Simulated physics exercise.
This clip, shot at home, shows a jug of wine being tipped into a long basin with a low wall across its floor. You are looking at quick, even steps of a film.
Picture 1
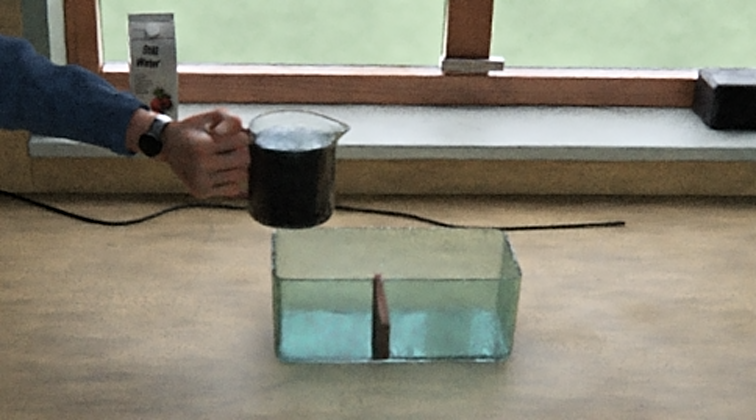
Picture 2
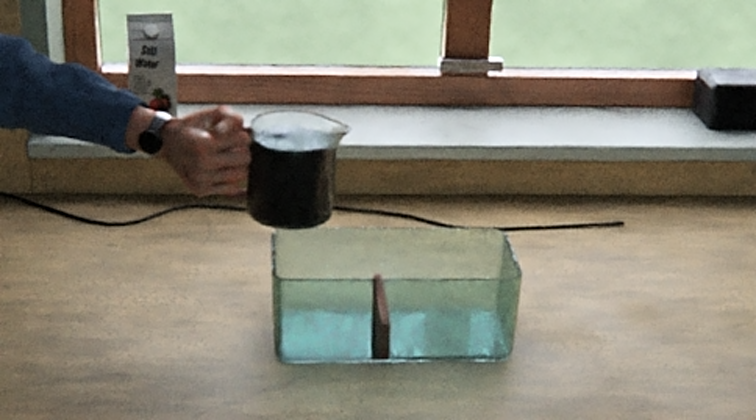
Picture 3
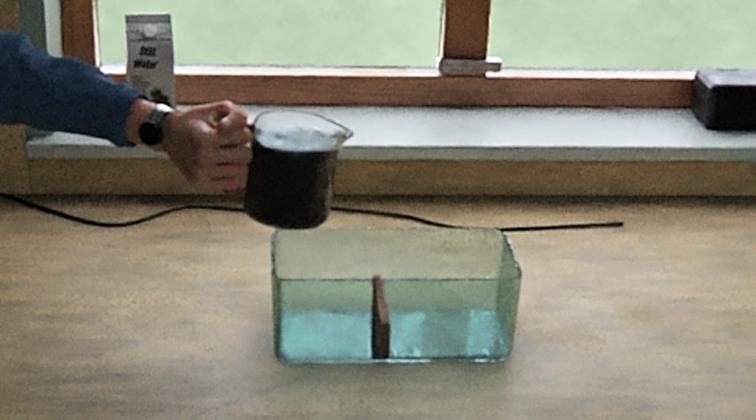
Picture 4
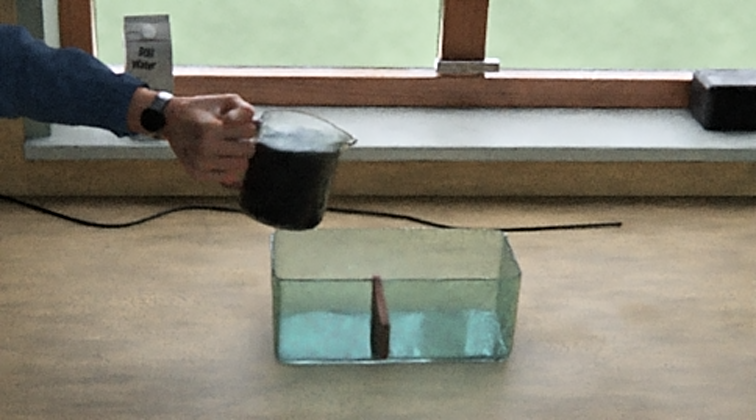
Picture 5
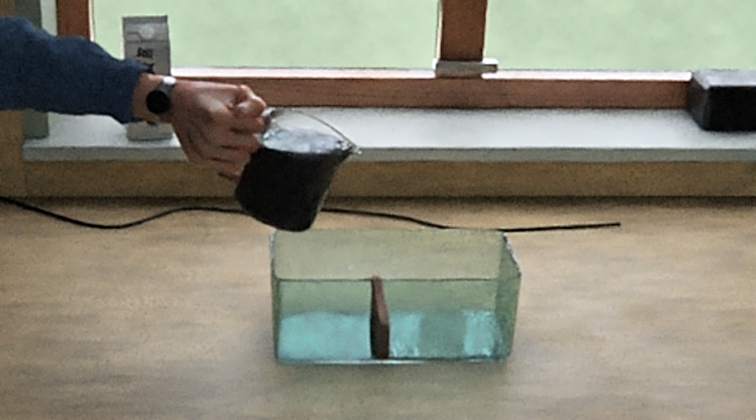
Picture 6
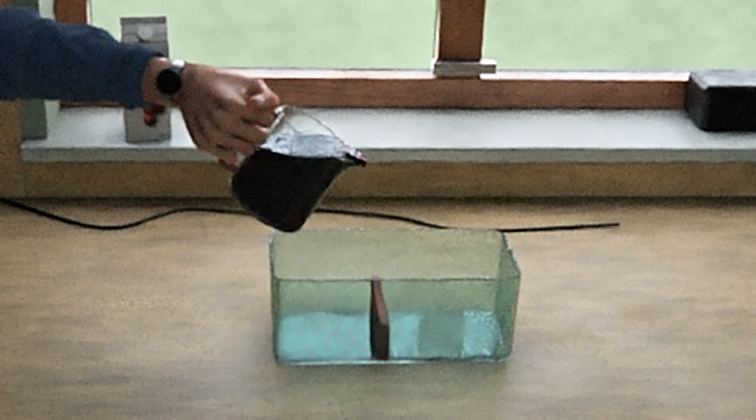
On a pale wooden tabletop beside a window with brown framing, seen from the front and slightly above by a nearly still camera, a long greenish glass basin holds a low reddish-brown wall across its floor. A hand in a blue sleeve and dark watch grips a clear jug of dark wine above it, with a carton behind. The hand gradually tilts the jug rightward until wine reaches its lip.
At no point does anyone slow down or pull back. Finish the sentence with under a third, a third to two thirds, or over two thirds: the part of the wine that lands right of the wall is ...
It is a third to two thirds.
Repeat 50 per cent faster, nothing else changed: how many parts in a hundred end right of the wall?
It comes to some 40 per cent.
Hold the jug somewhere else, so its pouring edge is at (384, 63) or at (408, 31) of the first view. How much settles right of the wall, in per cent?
First try 90 %, second try 80 %.
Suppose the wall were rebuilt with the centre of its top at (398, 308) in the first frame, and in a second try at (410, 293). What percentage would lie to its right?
In order, near 30 and 5 in a hundred.
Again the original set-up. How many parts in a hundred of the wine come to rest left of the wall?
Share approx. 45 %.
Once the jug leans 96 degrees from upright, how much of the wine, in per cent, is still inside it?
About 55 % remains.
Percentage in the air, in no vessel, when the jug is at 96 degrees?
About 20 per cent.
A moment on, the jug is tipped on its side and 54 per cent is still to pour, 2 is left of the wall and 24 right of it.
Next, the jug is tipped right over and 9 per cent is still to pour, 30 is left of the wall and 54 right of it.
Then the jug is tipped right over and 0 per cent is still to pour, 44 is left of the wall and 54 right of it.
Later the jug is tipped right over and 0 per cent is still to pour, 45 is left of the wall and 54 right of it.
Finally, 45 per cent lies left of the wall, 54 right of it and 1 outside.
